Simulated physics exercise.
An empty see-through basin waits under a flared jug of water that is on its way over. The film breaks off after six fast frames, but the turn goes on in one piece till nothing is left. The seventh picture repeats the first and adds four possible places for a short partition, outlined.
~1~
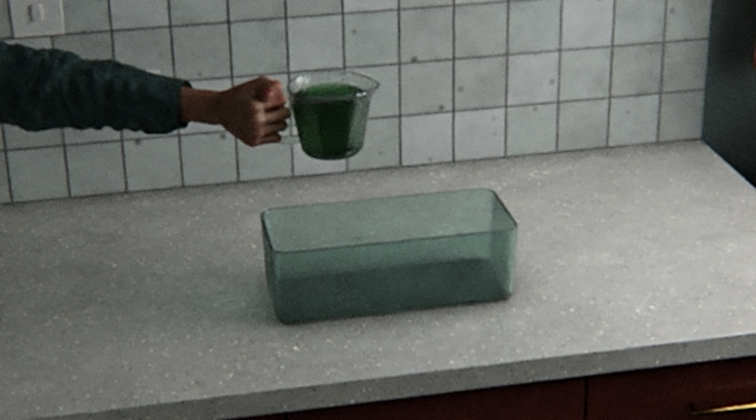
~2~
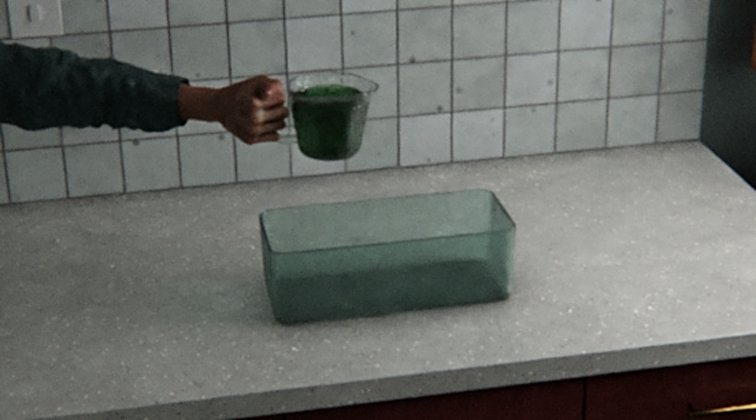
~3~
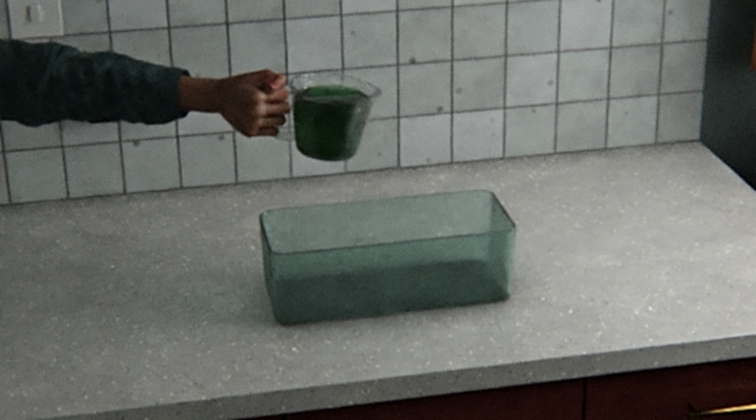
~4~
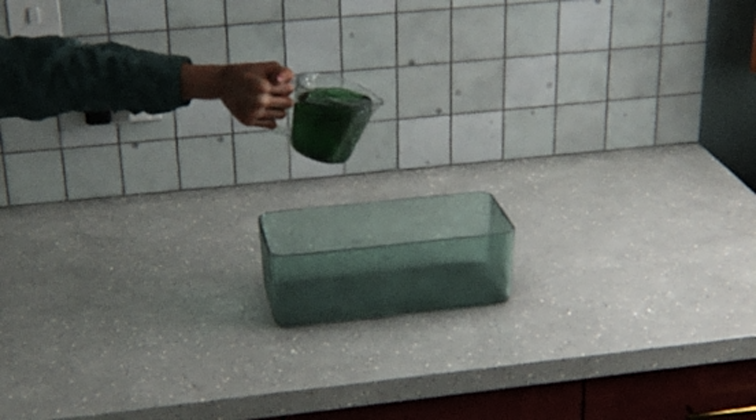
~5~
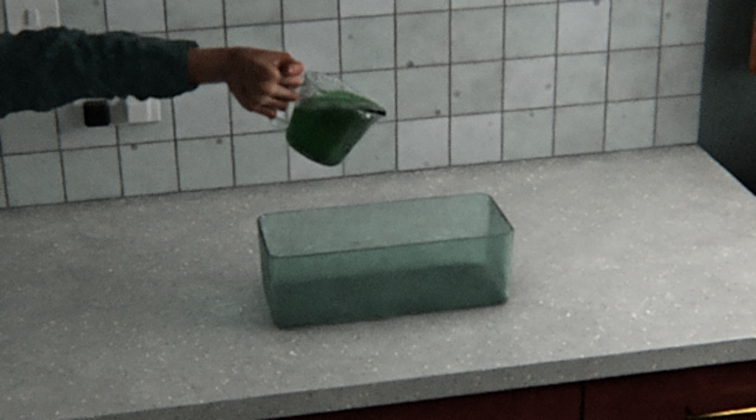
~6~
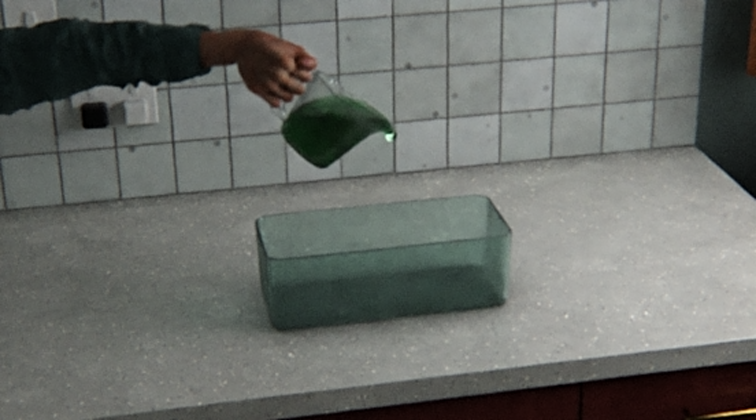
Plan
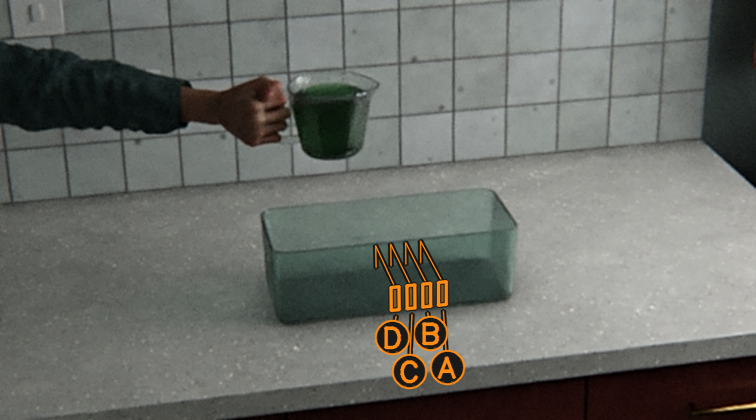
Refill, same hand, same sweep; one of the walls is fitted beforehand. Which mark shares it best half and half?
B beats the others.
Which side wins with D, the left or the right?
The right side.
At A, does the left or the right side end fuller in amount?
The left one.
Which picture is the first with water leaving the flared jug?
In picture 5.
On the marked copy, A at (443, 310); B at (427, 312); C at (412, 314); D at (396, 316).
If A is chosen, about 71 % ends left of the wall and 25 % right of it; 4 % is lost outside.
If B is chosen, about 48 % ends left of the wall and 50 % right of it.
If C is chosen, about 21 % ends left of the wall and 77 % right of it.
If D is chosen, about 9 % ends left of the wall and 89 % right of it.
